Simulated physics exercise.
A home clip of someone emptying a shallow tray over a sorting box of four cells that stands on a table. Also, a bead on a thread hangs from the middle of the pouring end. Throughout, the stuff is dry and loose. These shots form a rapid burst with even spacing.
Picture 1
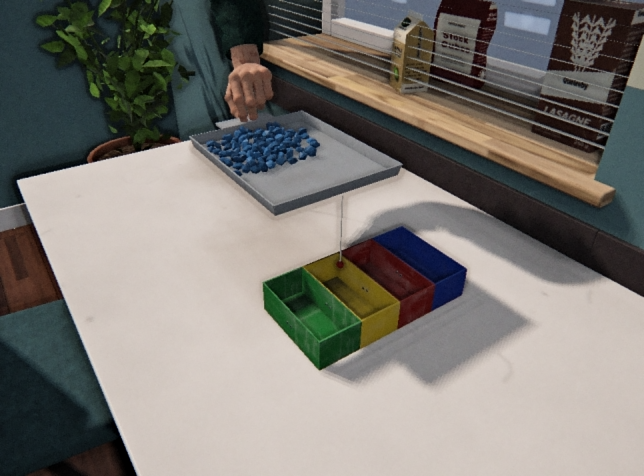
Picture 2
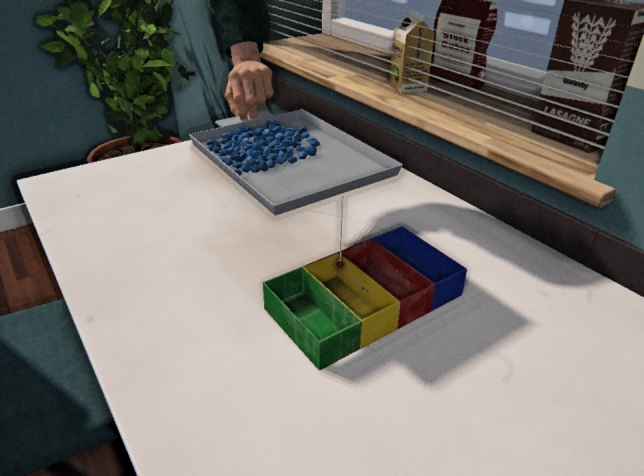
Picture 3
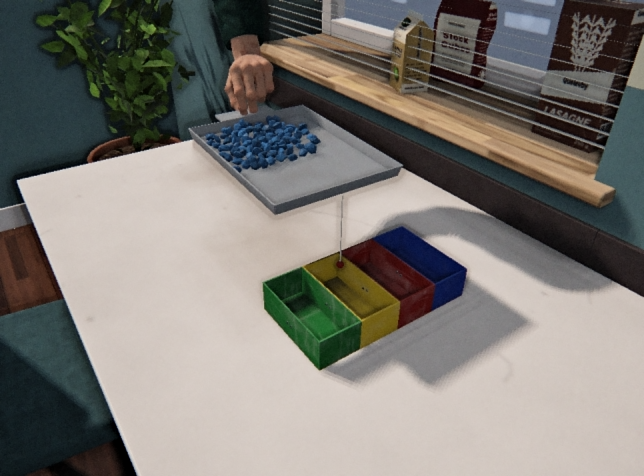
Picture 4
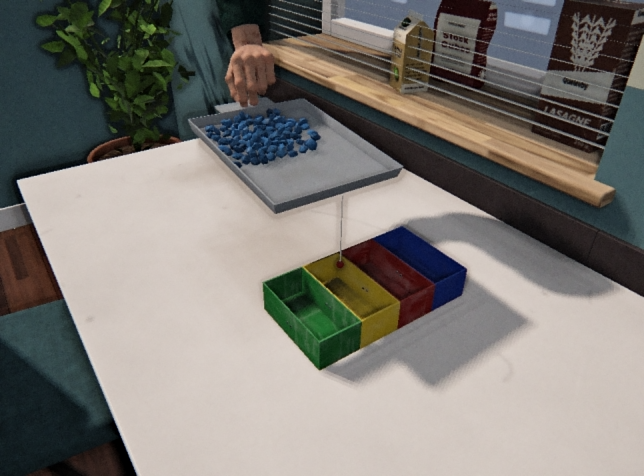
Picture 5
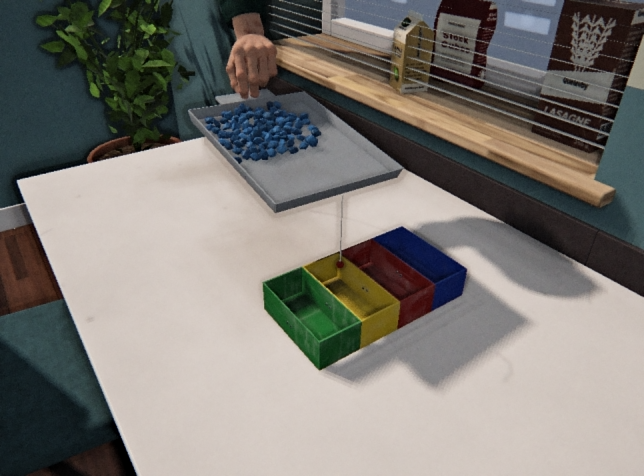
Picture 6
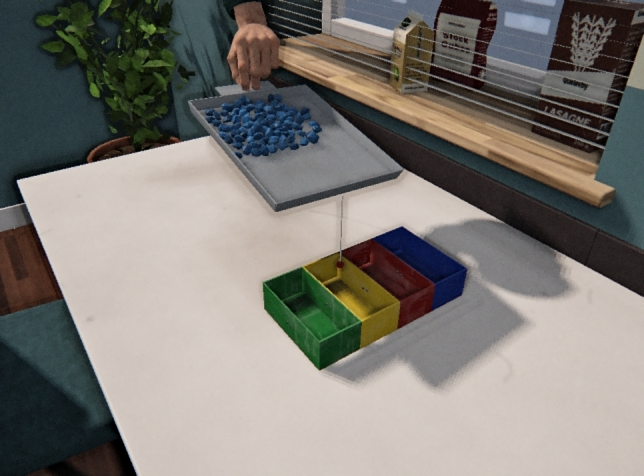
The footage shows a hand at the far edge of a gray tray of blue stones above a table, gradually raising that side so the tray tilts slightly, while a green, yellow, red and blue sorting box stays still below.
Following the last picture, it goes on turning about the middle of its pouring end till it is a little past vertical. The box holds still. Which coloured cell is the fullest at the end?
The red one.
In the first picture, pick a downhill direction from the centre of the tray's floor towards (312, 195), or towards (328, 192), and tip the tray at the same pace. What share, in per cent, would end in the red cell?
In order: About 0, then 10 percent.
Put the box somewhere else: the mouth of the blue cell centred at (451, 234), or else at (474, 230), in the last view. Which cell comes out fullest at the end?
The cell in yellow, then green.
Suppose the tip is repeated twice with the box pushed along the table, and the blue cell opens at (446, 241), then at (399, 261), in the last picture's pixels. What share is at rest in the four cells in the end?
Roughly 90 %, then roughly 100 %.
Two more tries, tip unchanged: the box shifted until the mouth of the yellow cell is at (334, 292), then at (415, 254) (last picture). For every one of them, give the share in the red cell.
In turn 50 and 0 in a hundred.
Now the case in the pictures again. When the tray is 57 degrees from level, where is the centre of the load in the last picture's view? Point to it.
I'd mark it close to (357, 172).
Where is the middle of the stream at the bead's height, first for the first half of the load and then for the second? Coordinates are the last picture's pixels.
Initially about (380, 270); subsequently about (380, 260).
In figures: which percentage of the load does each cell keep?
Green cell: Around 10 percent; yellow cell: Around 30 percent; red cell: Around 40 percent; blue cell: Around 20 percent.
Soon, tray tipped steeply; most on the tray; a stray few in the red cell; a stray few in the blue cell; a stray few in the yellow cell; a small part falling or outside the box.
A while on, tray tipped right over; most on the tray; a small part in the yellow cell; a small part in the red cell; a small part in the blue cell; a stray few in the green cell; a stray few falling or outside the box.
Towards the end, tray tipped past a quarter turn; about half in the red cell; about a quarter in the yellow cell; about a quarter in the blue cell; a small part in the green cell; a stray few falling or outside the box.
Finally, tray tipped past a quarter turn; about half in the red cell; about a quarter in the yellow cell; about a quarter in the blue cell; a small part in the green cell; a stray few outside the box.
